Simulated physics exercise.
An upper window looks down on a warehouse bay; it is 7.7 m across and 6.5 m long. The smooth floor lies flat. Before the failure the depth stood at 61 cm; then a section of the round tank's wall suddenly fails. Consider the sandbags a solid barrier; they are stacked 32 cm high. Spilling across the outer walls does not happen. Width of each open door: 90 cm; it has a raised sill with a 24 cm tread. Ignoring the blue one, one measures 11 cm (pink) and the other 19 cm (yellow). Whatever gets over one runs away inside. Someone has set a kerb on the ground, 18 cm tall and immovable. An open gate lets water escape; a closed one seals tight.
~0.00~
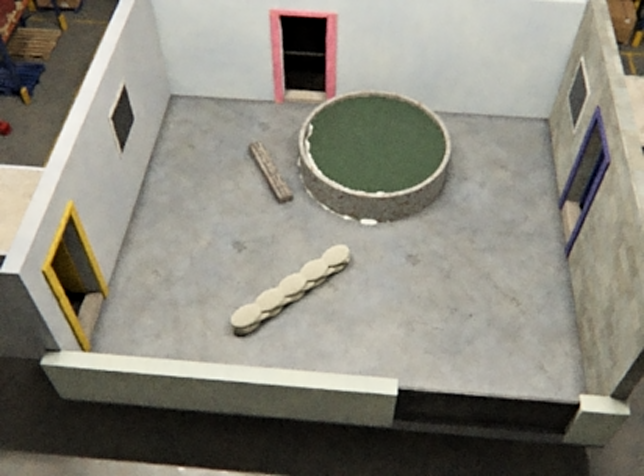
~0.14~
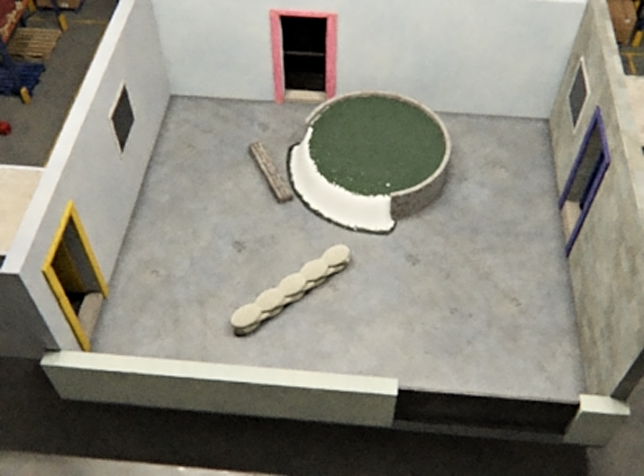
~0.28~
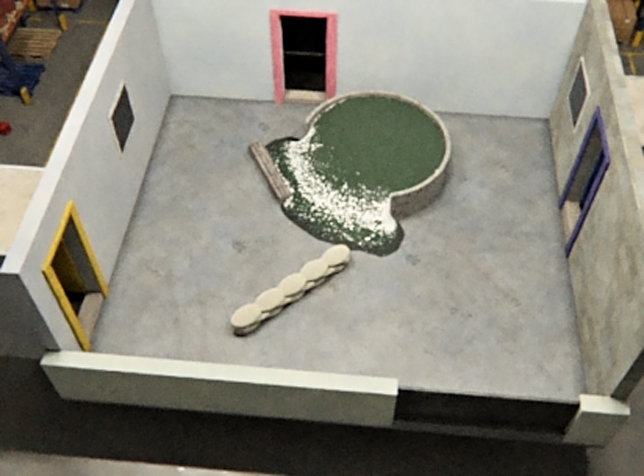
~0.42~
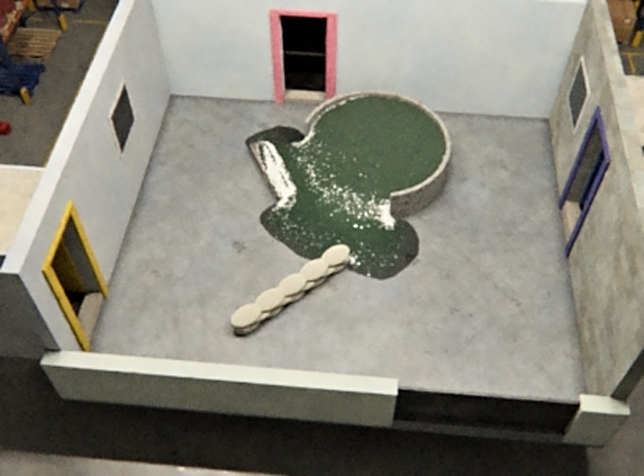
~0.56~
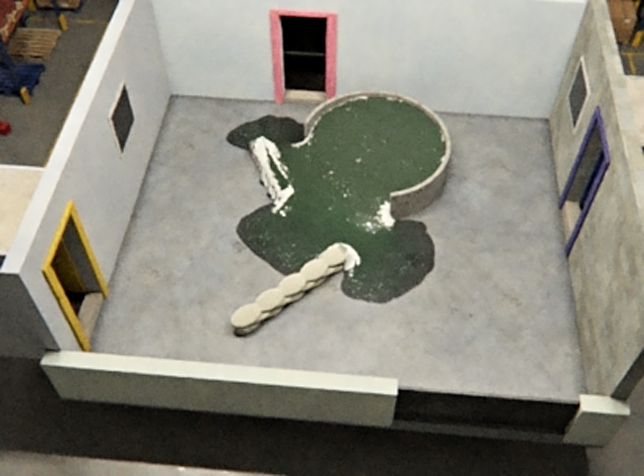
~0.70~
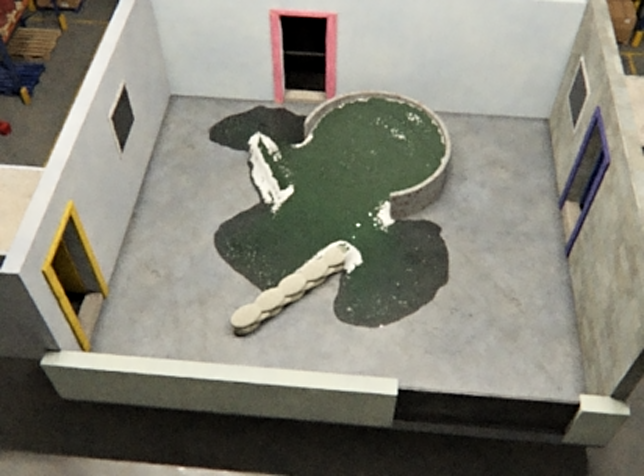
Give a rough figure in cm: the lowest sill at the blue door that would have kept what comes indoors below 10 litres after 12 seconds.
I would say 5.5 cm.
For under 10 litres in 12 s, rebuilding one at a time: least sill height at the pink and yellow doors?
You'd want about 9.5 centimetres at pink and about 31 centimetres at yellow.
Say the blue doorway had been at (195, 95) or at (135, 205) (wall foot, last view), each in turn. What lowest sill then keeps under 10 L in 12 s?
Minimums: About 12.0 cm and 11.5 cm.
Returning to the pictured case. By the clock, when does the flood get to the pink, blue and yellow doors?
It arrives at the pink door at 1.4 s, the blue door at 5.0 s and the yellow door at 1.8 s.
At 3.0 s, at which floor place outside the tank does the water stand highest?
Near pixel (92, 336).
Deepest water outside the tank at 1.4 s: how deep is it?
Close to 39 centimetres.
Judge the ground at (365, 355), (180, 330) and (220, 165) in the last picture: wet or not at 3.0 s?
So, in order, I'd say got wet, then got wet, then got wet.
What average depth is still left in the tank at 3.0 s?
About 16 cm.
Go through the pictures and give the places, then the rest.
In the first picture, still water, 61 cm deep, in the round tank at (374, 143); the blue door at (580, 192) is dry.
In the second picture, the front is at (387, 231), 0.3 m from the gap at (320, 193); 0.5 m2 of floor is wet, 61 cm left at the back.
In the third picture, the front is at (382, 252), 0.7 m from the gap at (320, 194); 1.9 m2 of floor is wet, 61 cm left at the back.
In the fourth picture, the front is at (381, 275), 1.2 m from the gap at (320, 195); 3.8 m2 of floor is wet, 61 cm left at the back.
In the fifth picture, the gap is at (320, 195), the front 1.7 m out at (380, 299); the back of the round tank holds 61 cm.
In the sixth picture, the front is at (371, 323), 2.2 m from the gap at (320, 195); 8.0 m2 of floor is wet, 58 cm left at the back; the blue door at (580, 192), 4.4 m from the gap, is still 2.5 m from the nearest water.
After 1.4 s water covers 45 % of the floor, deepest (39 cm) near (288, 188); it has not reached the blue door.
After 3.0 s water covers 65 % of the floor, deepest (40 cm) near (92, 336); it has not reached the blue door.
After 12.0 s water covers 95 % of the floor, deepest (16 cm) near (434, 136); 5 cm at the blue door, 0 litres in over its 27 cm sill.
At the blue door as built, the water arrived by 5.2 s and peaked near 9 cm at 10.0 s.
Run again over the same 12 s with other heights there, 16 litres in over 4.5 cm, 6 litres over 6 cm. The limit of 10 litres is kept from about 5.5 cm up.
